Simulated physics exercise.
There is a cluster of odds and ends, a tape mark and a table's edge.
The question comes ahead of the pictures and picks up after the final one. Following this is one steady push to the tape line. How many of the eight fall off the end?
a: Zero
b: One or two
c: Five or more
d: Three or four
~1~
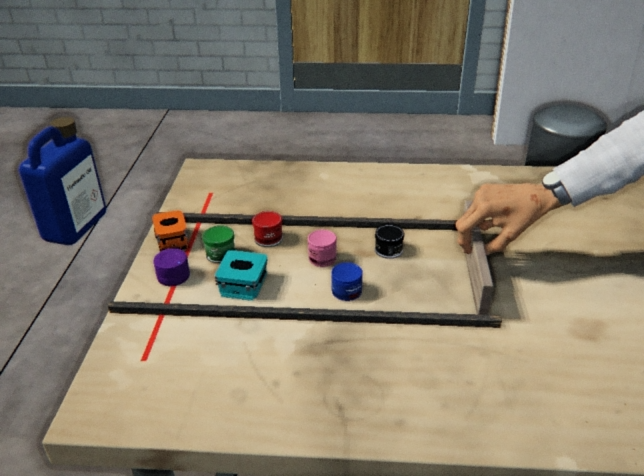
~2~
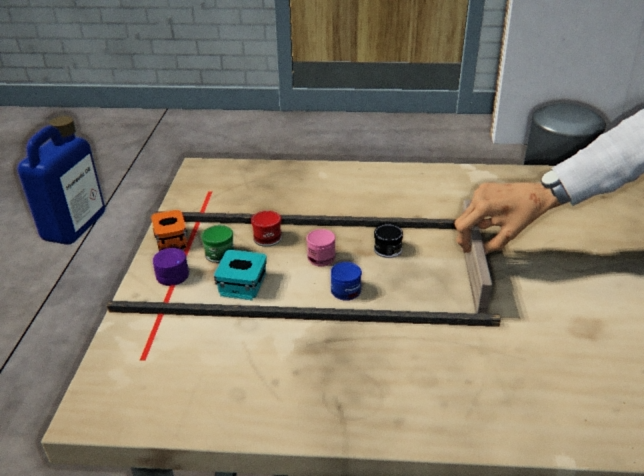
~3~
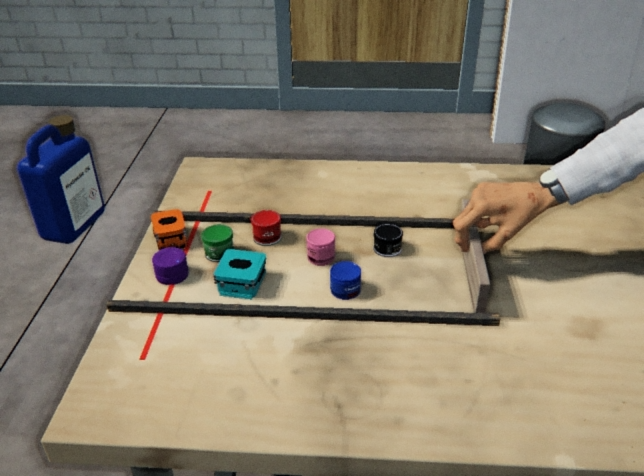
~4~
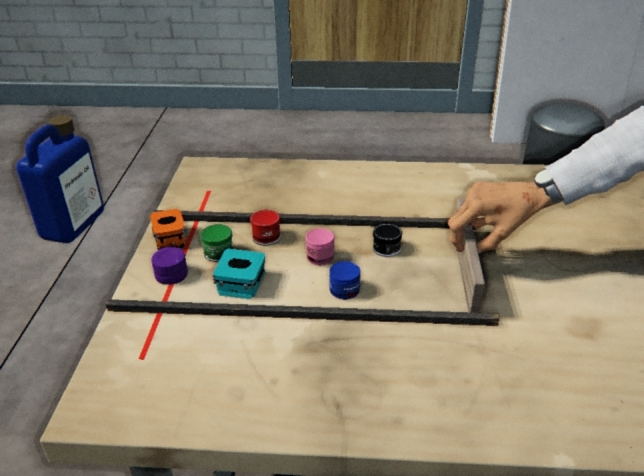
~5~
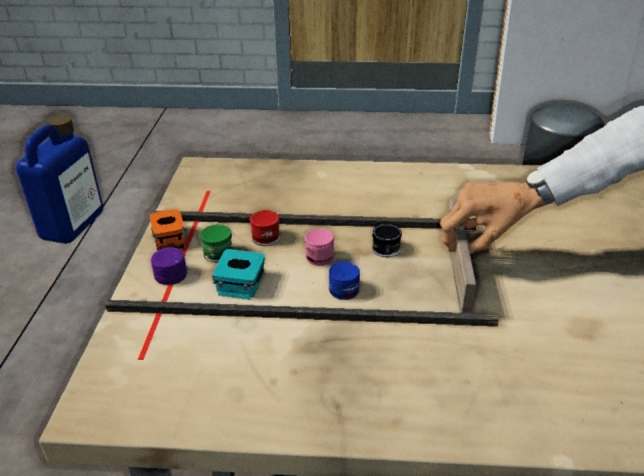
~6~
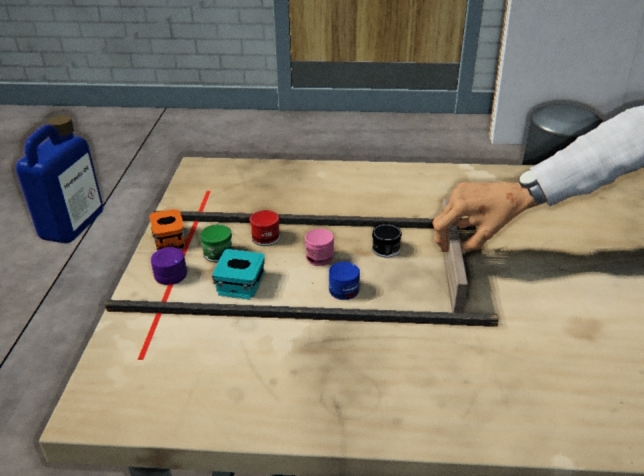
(b) One or two.
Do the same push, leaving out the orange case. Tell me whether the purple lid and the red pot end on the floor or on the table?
The purple lid ends up below while the red pot stays up top.
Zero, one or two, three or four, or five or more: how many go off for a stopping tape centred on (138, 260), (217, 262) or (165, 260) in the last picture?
Going through the tapes in order, the count is five or more, then none at all, then three or four.
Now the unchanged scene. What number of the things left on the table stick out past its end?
That adds up to 3.
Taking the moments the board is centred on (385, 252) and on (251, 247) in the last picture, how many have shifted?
Respectively 1 and 7.
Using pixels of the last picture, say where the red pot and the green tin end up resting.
The red pot stops around (178, 220); the green tin around (142, 245).
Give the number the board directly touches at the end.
Number: 4.
Soon after, none off yet; orange case at rest near (168, 230); purple lid at rest near (169, 266); green tin at rest near (217, 243).
Then, none off yet; orange case moved a little near (160, 228); purple lid moved about its own width near (134, 260); green tin moved about its own width near (181, 243).
At rest, the number that fall off is one or two; fallen, purple lid.
